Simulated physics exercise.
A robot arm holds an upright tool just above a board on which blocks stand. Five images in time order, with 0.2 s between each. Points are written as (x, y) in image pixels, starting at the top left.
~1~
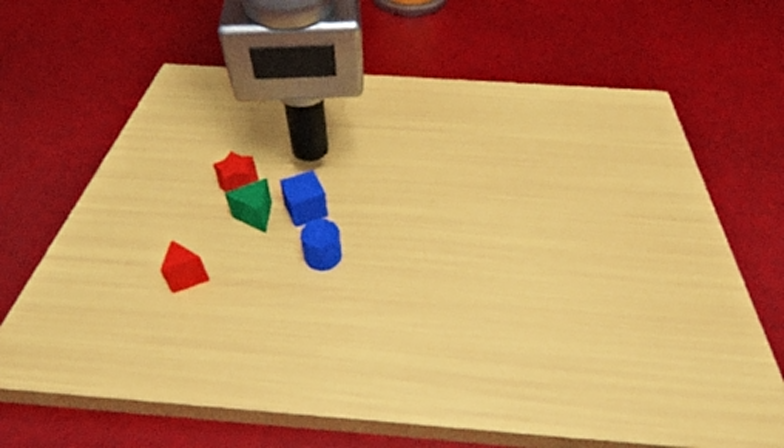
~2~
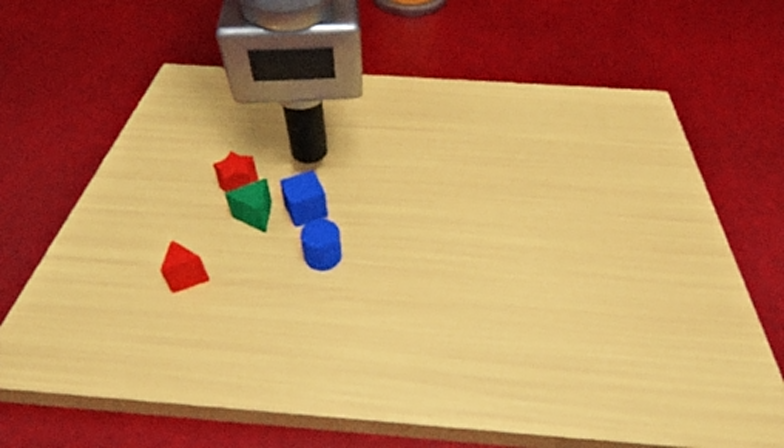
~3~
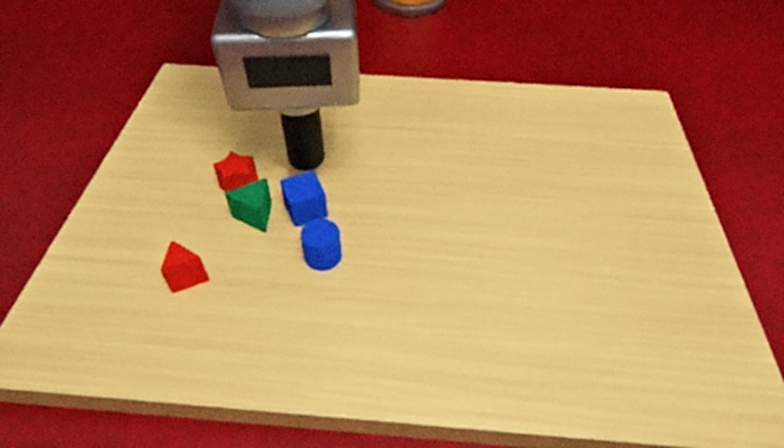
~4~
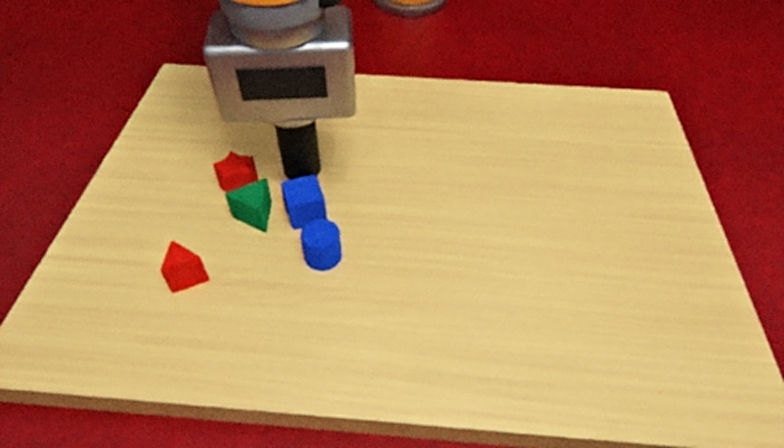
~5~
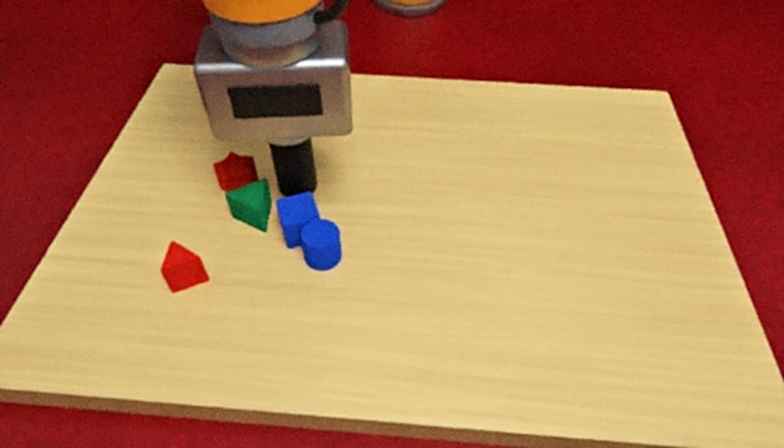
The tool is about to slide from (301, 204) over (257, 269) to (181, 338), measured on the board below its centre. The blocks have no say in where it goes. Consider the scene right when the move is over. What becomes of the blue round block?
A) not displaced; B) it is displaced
I choose B.
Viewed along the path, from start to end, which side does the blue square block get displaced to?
The shift is leftward.
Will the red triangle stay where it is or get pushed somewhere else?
It is not moved.
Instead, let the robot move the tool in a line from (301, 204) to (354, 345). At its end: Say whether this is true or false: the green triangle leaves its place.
The claim does not hold.
The first path, step by step. One third of the way, tool at (271, 230); blue square block at (287, 255), turned 40° anticlockwise; blue round block at (329, 261).
Two thirds of the way, tool at (229, 276); blue square block at (280, 277), turned 95° anticlockwise; blue round block at (329, 263).
At the end, tool at (172, 322); red triangle unmoved; green triangle unmoved; blue square block at (280, 277), turned 95° anticlockwise; blue round block at (329, 263).
